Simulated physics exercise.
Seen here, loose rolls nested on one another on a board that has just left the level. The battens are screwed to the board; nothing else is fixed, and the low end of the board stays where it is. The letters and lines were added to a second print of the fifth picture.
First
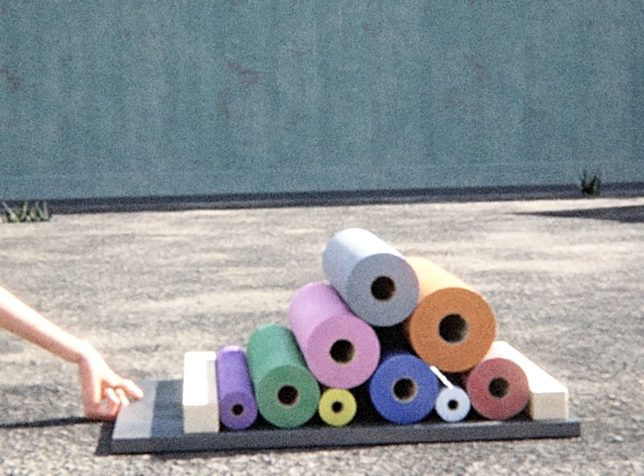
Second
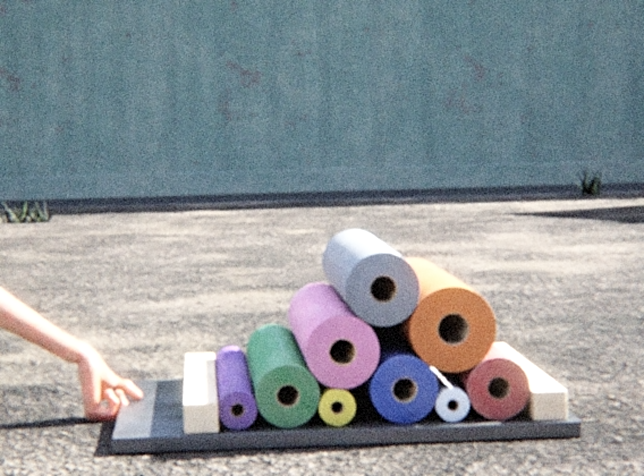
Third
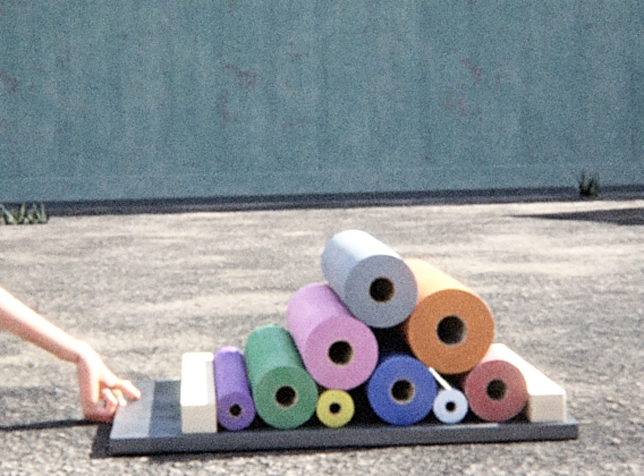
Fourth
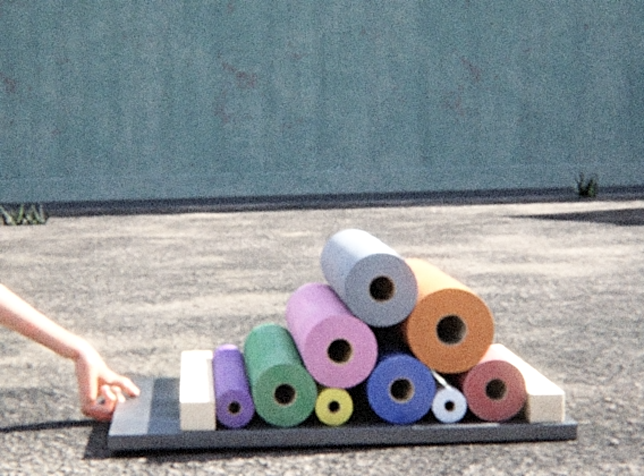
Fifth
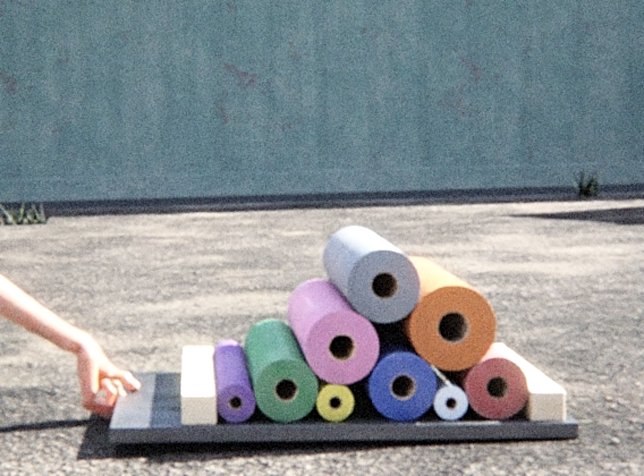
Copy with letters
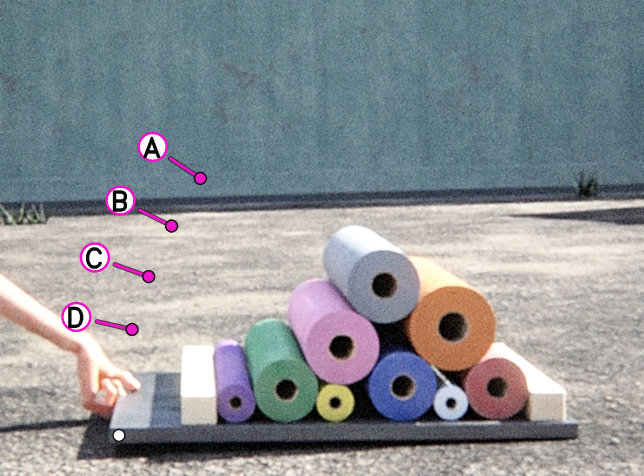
Stacked coloured rolls resting between pale battens on a dark board as a hand at left slightly raises its near end.
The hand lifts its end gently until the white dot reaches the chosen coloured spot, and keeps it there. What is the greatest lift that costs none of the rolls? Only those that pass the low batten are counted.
Lift it to B and no more.
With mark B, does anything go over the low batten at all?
No.
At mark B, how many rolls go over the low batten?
With B, none.
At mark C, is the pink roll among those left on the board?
Yes, with C.
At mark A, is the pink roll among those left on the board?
The pink roll: Yes.
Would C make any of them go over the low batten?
At C: No.
On the marked copy, A at (200, 178); B at (172, 226); C at (149, 277); D at (132, 329); the white dot at (119, 435).
Following B. Soon after the start, board at 17°.
Later, board at 28°.
In the end, board at 28°, none over the low batten.
As for the rest, A two over the low batten (orange, grey); C none over the low batten; D none over the low batten.
